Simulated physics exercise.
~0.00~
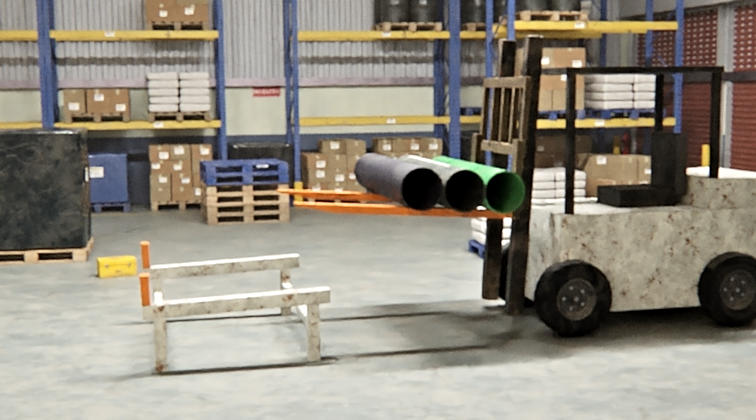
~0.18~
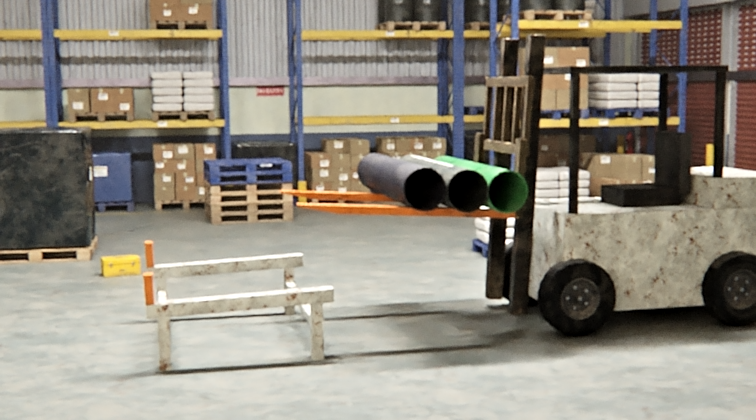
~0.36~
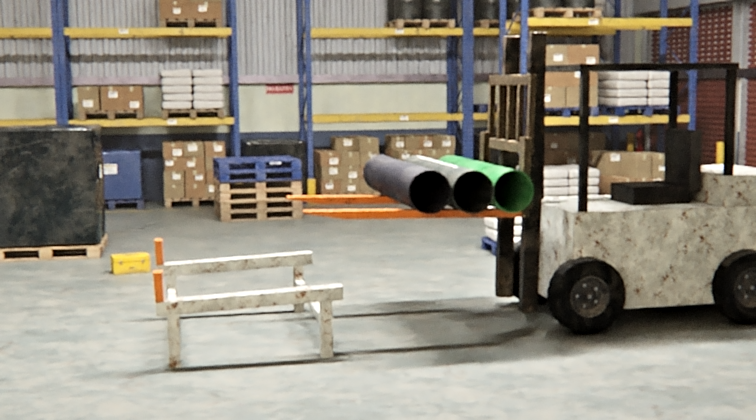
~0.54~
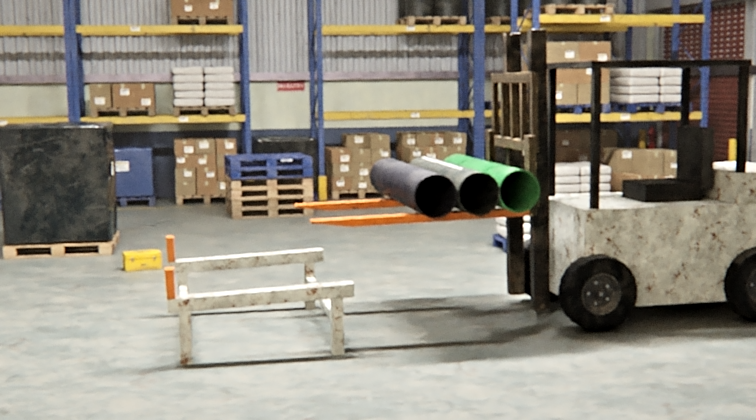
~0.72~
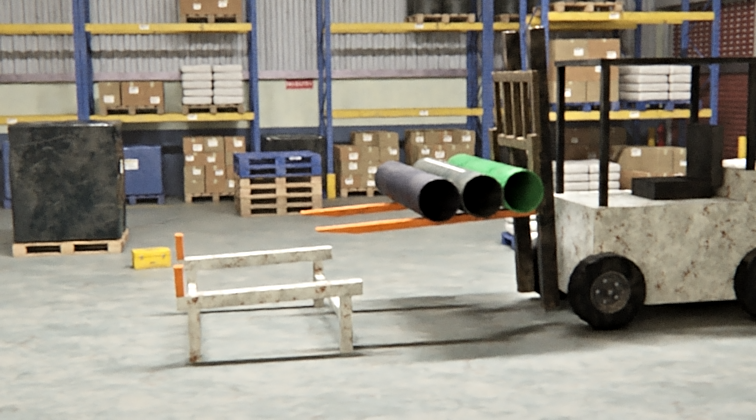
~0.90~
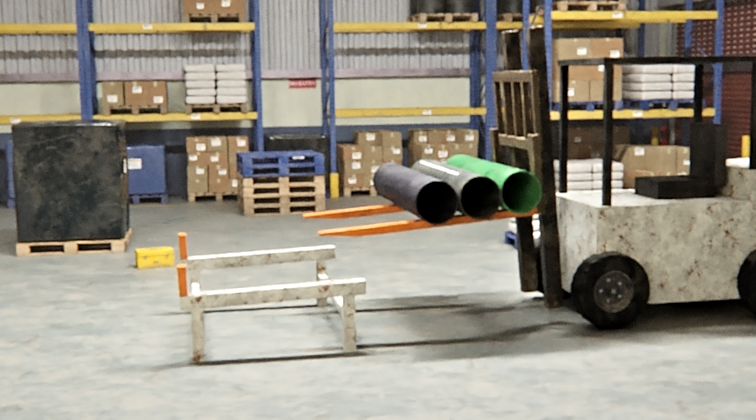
A forklift facing left stands in a warehouse, seen from the side, with blue-and-yellow shelving behind it. Three pipes, dark grey, lighter grey and green, lie side by side on its orange forks, with a low, worn white rack to the left. Its mast tilts slowly forward, bringing the forks from slightly tipped up to tipped down with the pipes still on them, as the camera pans slightly left.
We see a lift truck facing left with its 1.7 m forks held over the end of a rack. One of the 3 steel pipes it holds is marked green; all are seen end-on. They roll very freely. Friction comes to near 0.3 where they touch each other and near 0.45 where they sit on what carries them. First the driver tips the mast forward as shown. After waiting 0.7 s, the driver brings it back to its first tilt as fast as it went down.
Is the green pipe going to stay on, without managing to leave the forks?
Yes, it ends up on the forks.
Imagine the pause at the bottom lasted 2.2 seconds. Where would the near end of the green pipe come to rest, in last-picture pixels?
Around pixel (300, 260).
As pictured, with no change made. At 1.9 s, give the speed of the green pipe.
Roughly 0.5 m/s.
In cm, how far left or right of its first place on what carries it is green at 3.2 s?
Green: 100 to the left.
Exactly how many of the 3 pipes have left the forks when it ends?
The count is 1.
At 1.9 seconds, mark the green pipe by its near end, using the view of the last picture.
That would be about (471, 193) in pixels.
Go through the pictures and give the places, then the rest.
Green (506, 193); forks 4° tips up; tips at (298, 204); 3 of the 3 lie directly on the forks, in the first picture.
Green (509, 192); forks 4° tips up, in the second picture.
Green (515, 192); forks 2° tips up, in the third picture.
Green (521, 192); forks 1° tips down; tips at (315, 221), in the fourth picture.
Green (524, 192); forks 4° tips down, in the fifth picture.
Green (522, 193); forks 5° tips down; tips at (323, 233), in the sixth picture.
Then, 1.9 s in, green is on the forks, 105 cm from the tips, rolling left; 0 gone from the forks.
Then, 3.2 s in, green is on the forks, 50 cm from the tips, rolling left; 1 gone from the forks.
Then, 4.6 s in, green is on the forks, 70 cm from the tips, rolling right; 1 gone from the forks.
In the end (6.3 s), green is on the forks, 150 cm from the tips; 1 gone from the forks.
